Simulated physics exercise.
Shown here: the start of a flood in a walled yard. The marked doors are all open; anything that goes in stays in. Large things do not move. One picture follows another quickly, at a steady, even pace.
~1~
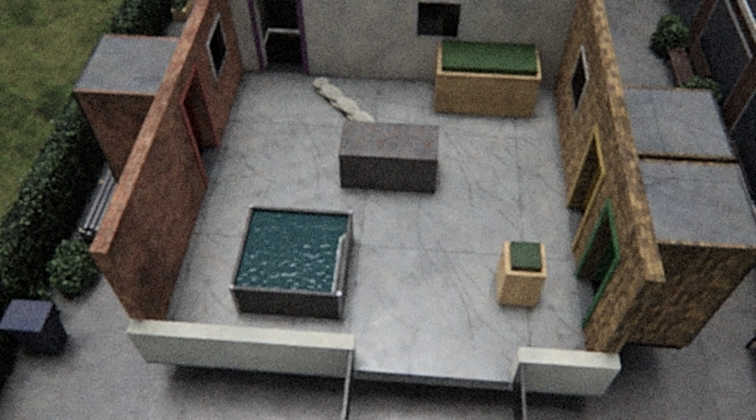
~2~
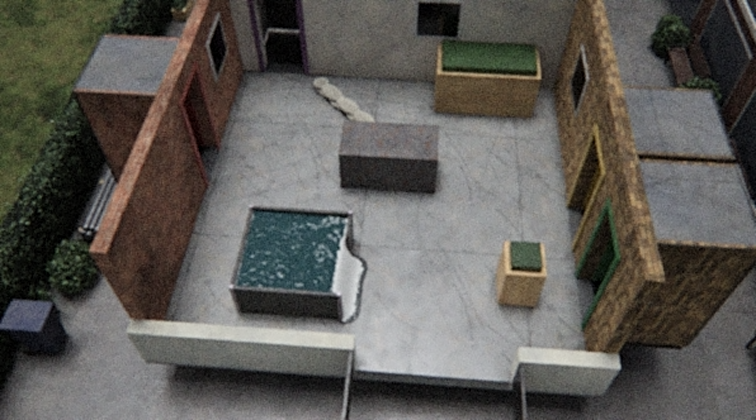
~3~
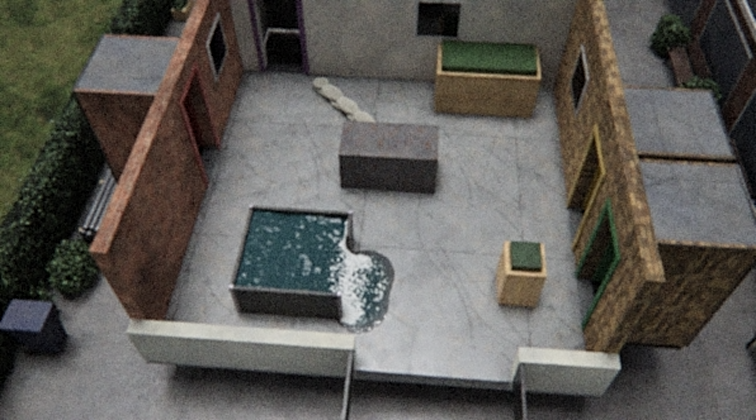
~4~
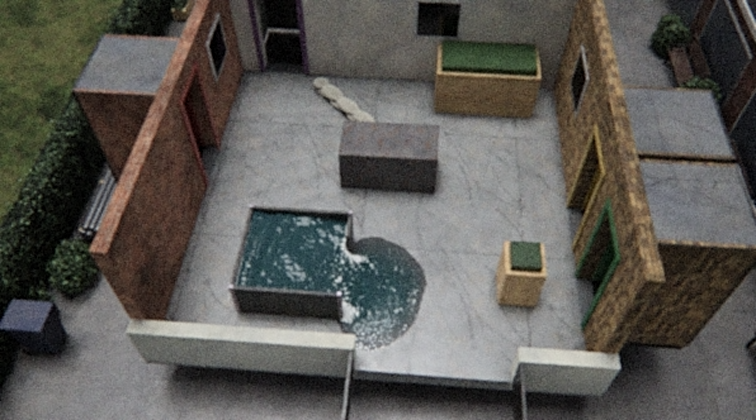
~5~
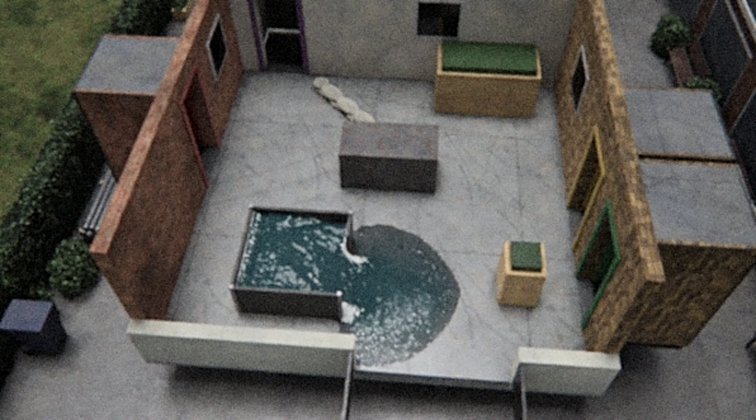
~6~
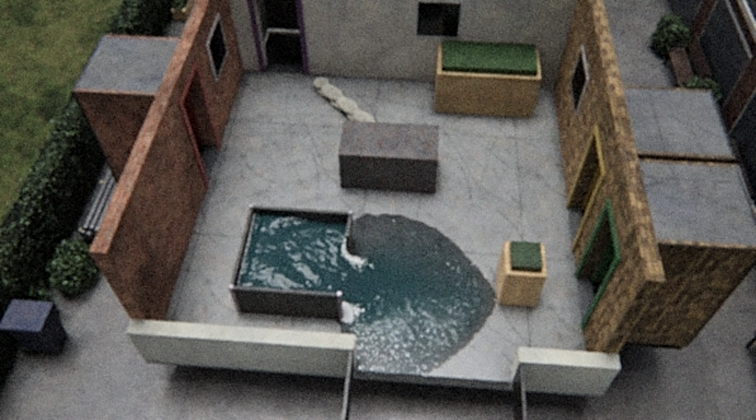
In a walled yard, water pours from the tank's right side and spreads across the floor.
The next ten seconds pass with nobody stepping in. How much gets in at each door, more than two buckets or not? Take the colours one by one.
My prediction: The purple door does not go over two buckets; the green door goes over two buckets; the yellow door goes over two buckets; the red door does not go over two buckets.
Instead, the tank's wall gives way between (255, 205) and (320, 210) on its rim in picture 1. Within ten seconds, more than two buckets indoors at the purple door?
At the purple door, the flow beats the threshold.
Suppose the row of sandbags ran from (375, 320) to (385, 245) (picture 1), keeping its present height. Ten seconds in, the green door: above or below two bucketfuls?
As far as I can tell, the green door falls short of it.
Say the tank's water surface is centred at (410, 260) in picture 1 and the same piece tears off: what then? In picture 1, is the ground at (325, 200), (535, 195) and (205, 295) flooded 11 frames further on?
Well, in the order you listed them, they'd be unreached, reached by the flood and unreached.
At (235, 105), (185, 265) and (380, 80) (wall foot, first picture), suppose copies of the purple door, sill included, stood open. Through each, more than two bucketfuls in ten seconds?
Result, in listed order - misses the mark, misses the mark, misses the mark.
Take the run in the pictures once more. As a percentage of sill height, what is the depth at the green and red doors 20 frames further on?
Roughly 170 % and 0 %, respectively.
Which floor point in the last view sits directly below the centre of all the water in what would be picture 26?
Near (442, 267) in the last view.
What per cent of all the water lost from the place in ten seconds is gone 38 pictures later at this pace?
Roughly 85 percent.
A moment on, water covers 25 % of the floor; the purple door not reached, the green door under two buckets in, the yellow door not reached, the red door not reached.
Next, water covers 30 % of the floor; the purple door not reached, the green door under two buckets in, the yellow door under two buckets in, the red door not reached.
Then, water covers 40 % of the floor; the purple door not reached, the green door over two buckets in, the yellow door over two buckets in, the red door not reached.
Later, water covers 45 % of the floor; the purple door not reached, the green door over two buckets in, the yellow door over two buckets in, the red door not reached.
In the end, water covers 55 % of the floor; the purple door wet at the sill, nothing in, the green door over two buckets in, the yellow door over two buckets in, the red door not reached.
